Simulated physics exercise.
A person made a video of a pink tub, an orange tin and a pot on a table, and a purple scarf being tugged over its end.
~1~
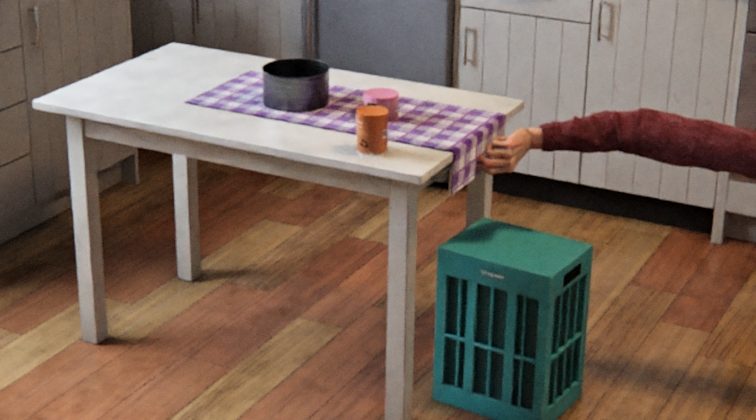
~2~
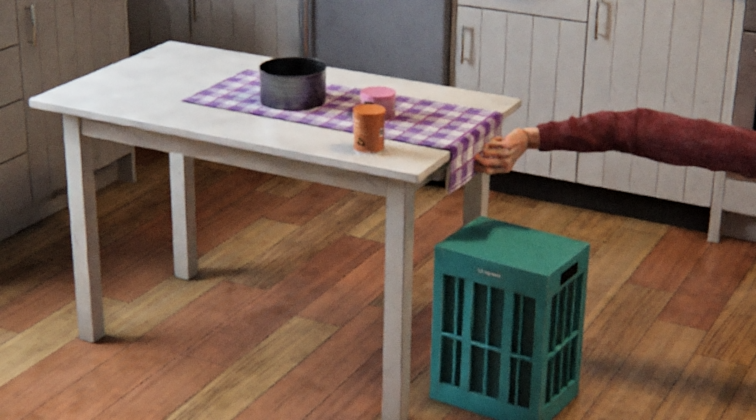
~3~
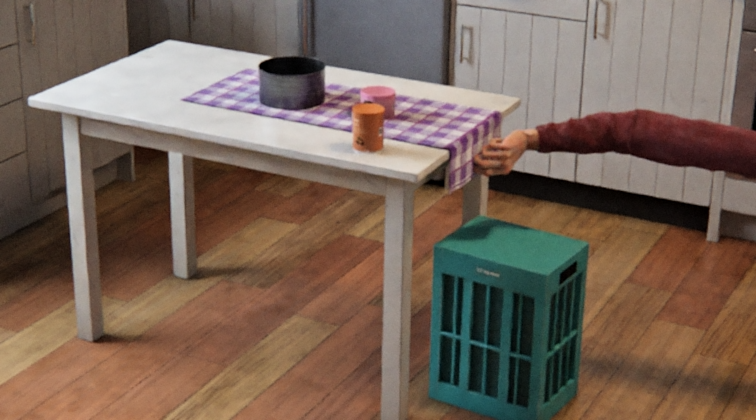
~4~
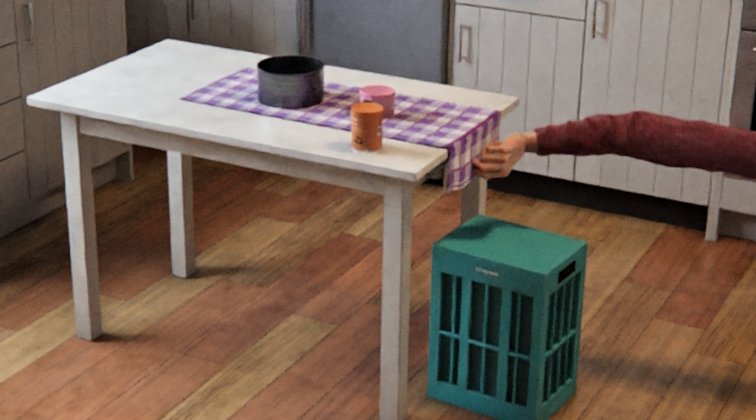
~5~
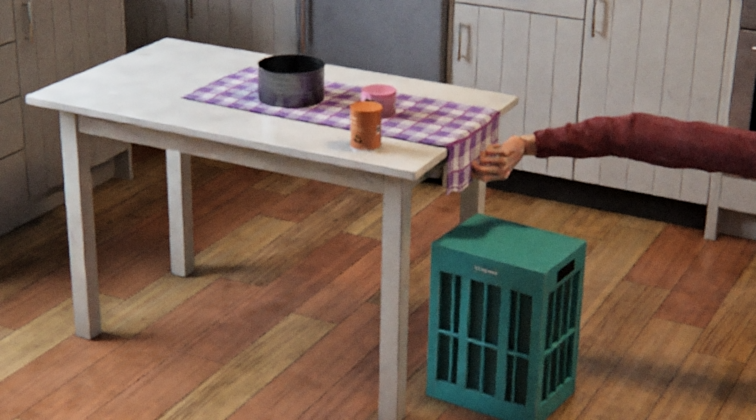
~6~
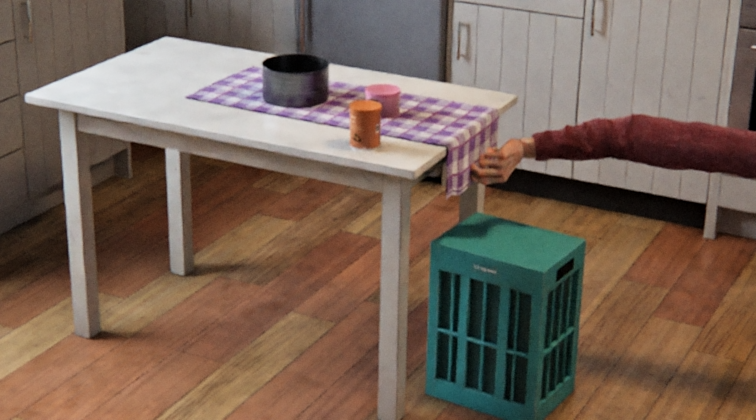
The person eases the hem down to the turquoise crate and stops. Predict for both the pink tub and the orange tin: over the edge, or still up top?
Prediction: The pink tub is still up top; the orange tin is still up top.
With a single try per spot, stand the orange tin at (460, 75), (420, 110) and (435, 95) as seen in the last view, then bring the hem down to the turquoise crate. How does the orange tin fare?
At the first place it does not leave, at the second it ends up off, and at the third it ends up off.
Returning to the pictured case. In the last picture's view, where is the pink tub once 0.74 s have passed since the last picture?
About (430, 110).
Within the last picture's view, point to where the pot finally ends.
End position: (346, 89).
Then, 0.38 s after the last picture, hem going down; tub carried along near (407, 106); tin unmoved.
Then, 0.74 s after the last picture, hem on the crate; tub carried along near (430, 110); tin unmoved.
At rest, hem on the crate; tub carried along near (435, 110); tin unmoved. The pink tub stays on the table and the orange tin remains up there.
